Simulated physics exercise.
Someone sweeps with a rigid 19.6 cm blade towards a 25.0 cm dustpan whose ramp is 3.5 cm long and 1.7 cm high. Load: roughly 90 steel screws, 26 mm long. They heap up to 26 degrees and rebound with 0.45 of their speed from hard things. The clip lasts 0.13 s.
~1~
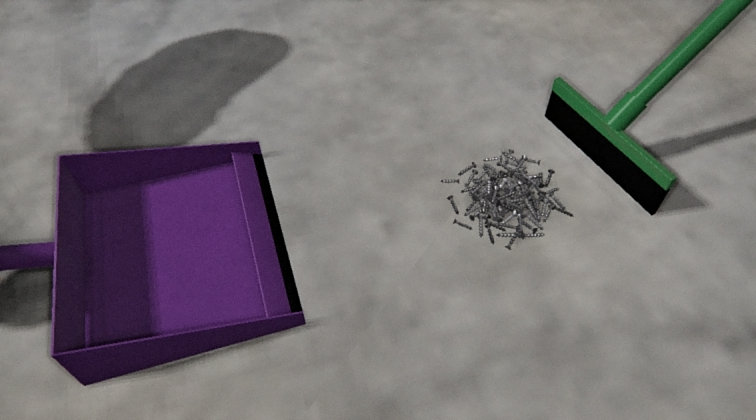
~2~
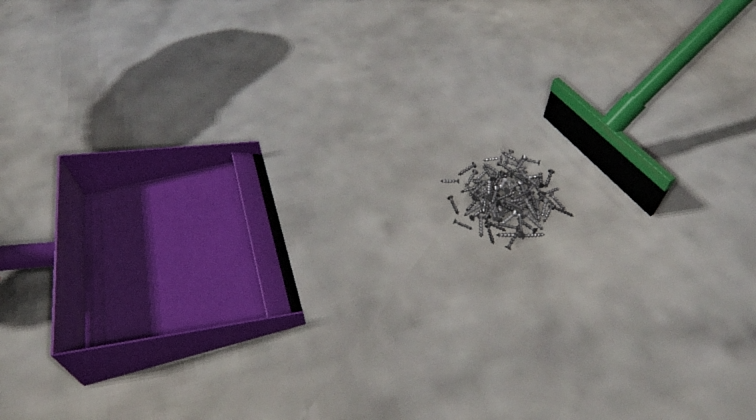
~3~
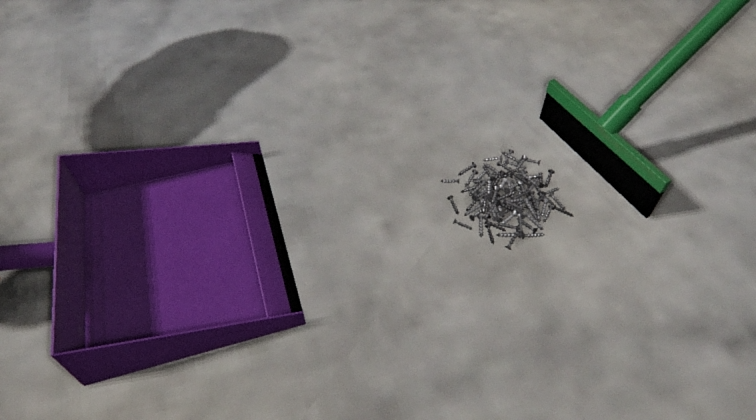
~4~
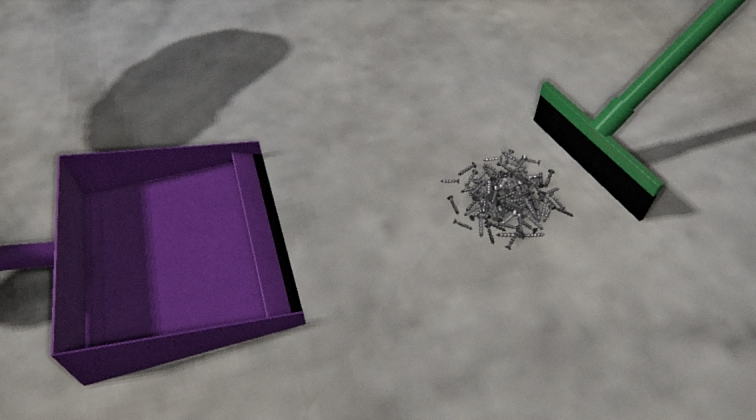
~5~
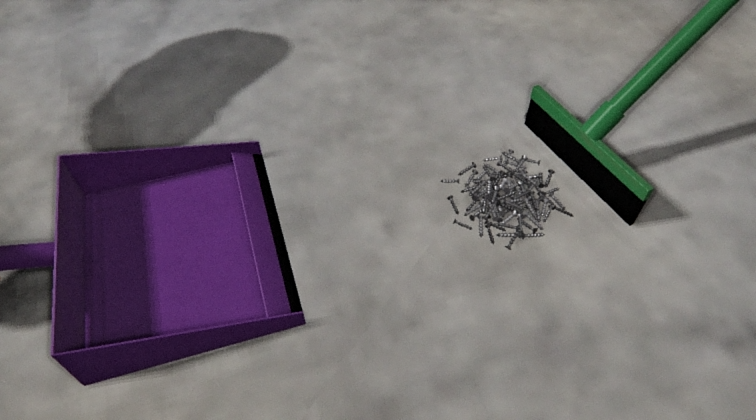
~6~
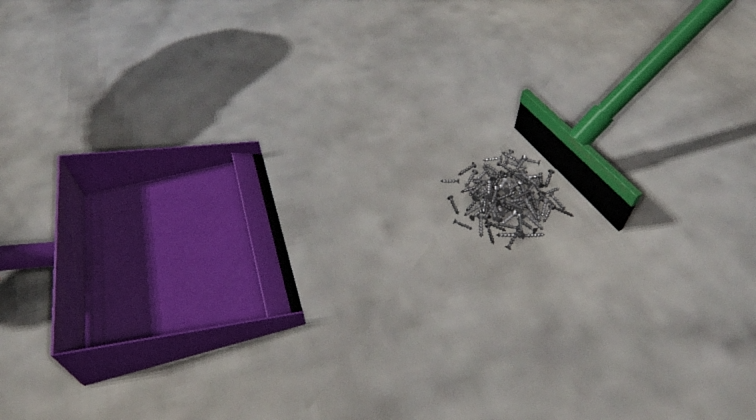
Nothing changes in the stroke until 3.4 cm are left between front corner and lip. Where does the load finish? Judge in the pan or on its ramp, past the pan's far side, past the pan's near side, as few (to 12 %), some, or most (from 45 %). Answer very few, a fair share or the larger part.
Pan: Very few, far side: Very few, near side: A fair share.
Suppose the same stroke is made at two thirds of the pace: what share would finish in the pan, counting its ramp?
Then about 0 per cent.
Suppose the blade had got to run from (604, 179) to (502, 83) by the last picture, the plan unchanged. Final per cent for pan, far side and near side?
Pan 0, far 0, near 0.
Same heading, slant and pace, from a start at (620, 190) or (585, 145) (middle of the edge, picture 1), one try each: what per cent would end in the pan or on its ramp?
Some 10 and 5 per cent.
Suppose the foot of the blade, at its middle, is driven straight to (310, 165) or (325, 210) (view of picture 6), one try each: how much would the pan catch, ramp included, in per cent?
Some 0 and 0 per cent.
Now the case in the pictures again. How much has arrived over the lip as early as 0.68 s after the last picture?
About 5 per cent by then.
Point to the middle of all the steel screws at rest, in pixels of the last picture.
At about (316, 283).
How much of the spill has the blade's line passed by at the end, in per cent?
About 0 per cent.
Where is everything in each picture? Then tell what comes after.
In the first picture, blade from (668, 184) to (557, 87), moved 0.0 cm, 0 of the pieces shifted so far; middle of the pieces at (505, 196); pan at (168, 259).
In the second picture, blade from (667, 184) to (556, 87), moved 0.2 cm, 0 of the pieces shifted so far; middle of the pieces at (505, 196).
In the third picture, blade from (662, 186) to (552, 89), moved 0.8 cm, 0 of the pieces shifted so far; middle of the pieces at (505, 196).
In the fourth picture, blade from (655, 190) to (545, 91), moved 1.9 cm, 0 of the pieces shifted so far; middle of the pieces at (505, 196).
In the fifth picture, blade from (645, 194) to (536, 95), moved 3.3 cm, 0 of the pieces shifted so far; middle of the pieces at (505, 196).
In the sixth picture, blade from (634, 200) to (525, 99), moved 5.0 cm, 0 of the pieces shifted so far; middle of the pieces at (505, 196); pan at (168, 259).
Then, 0.24 s after the last picture, middle of the blade 20 cm from the lip; 0 % over the lip, far side 0 %, near side 5 %.
Then, 0.40 s after the last picture, middle of the blade 11 cm from the lip; 0 % over the lip, far side 0 %, near side 15 %.
Then, 0.68 s after the last picture, middle of the blade 6 cm from the lip; 5 % over the lip, far side 0 %, near side 25 %.
In the end, pan 5 %, far side 0 %, near side 25 %, in front of the lip or behind the blade 70 %.
